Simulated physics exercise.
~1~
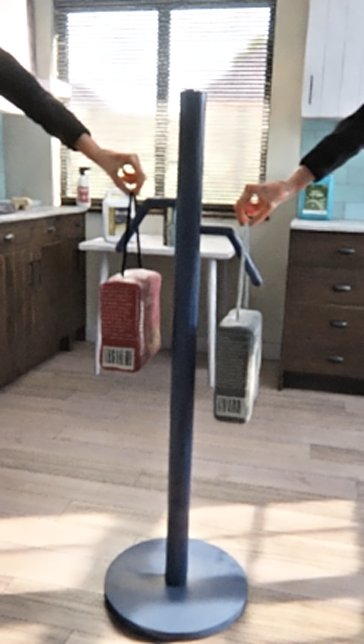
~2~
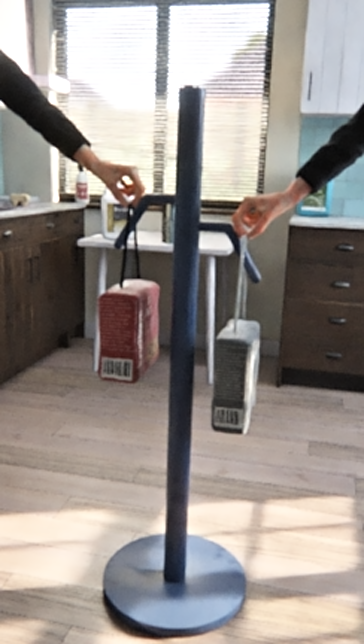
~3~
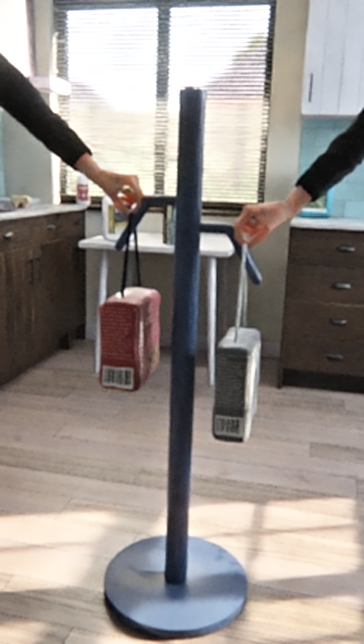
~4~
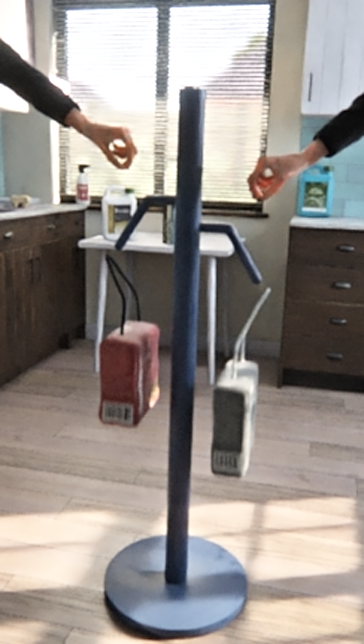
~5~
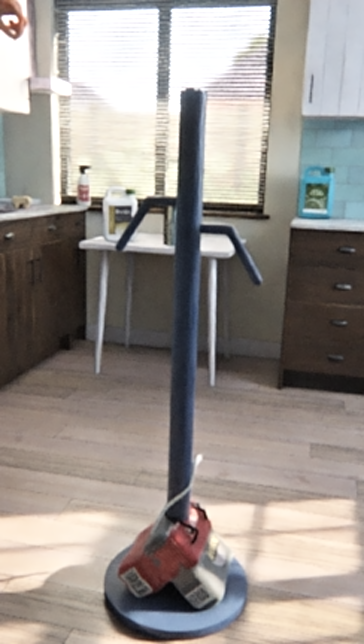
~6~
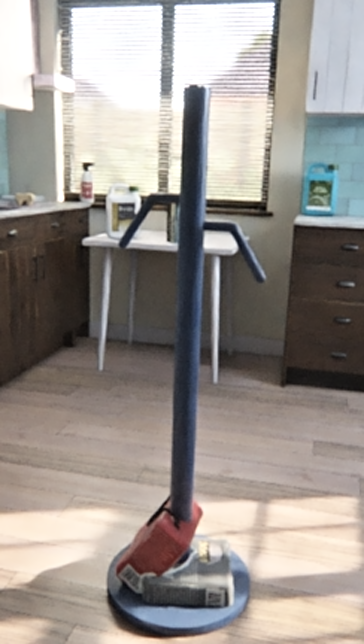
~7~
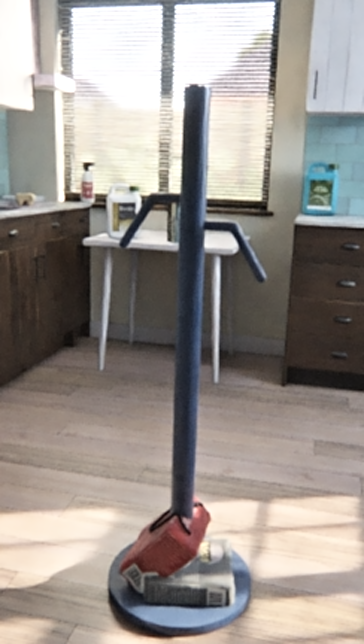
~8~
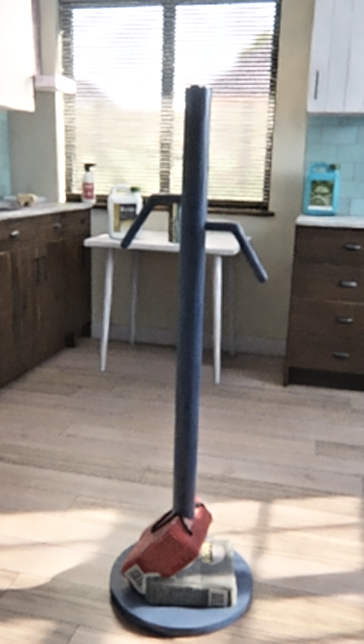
Two hands lower and release a red sack and grey bag, which fall onto the post's base.
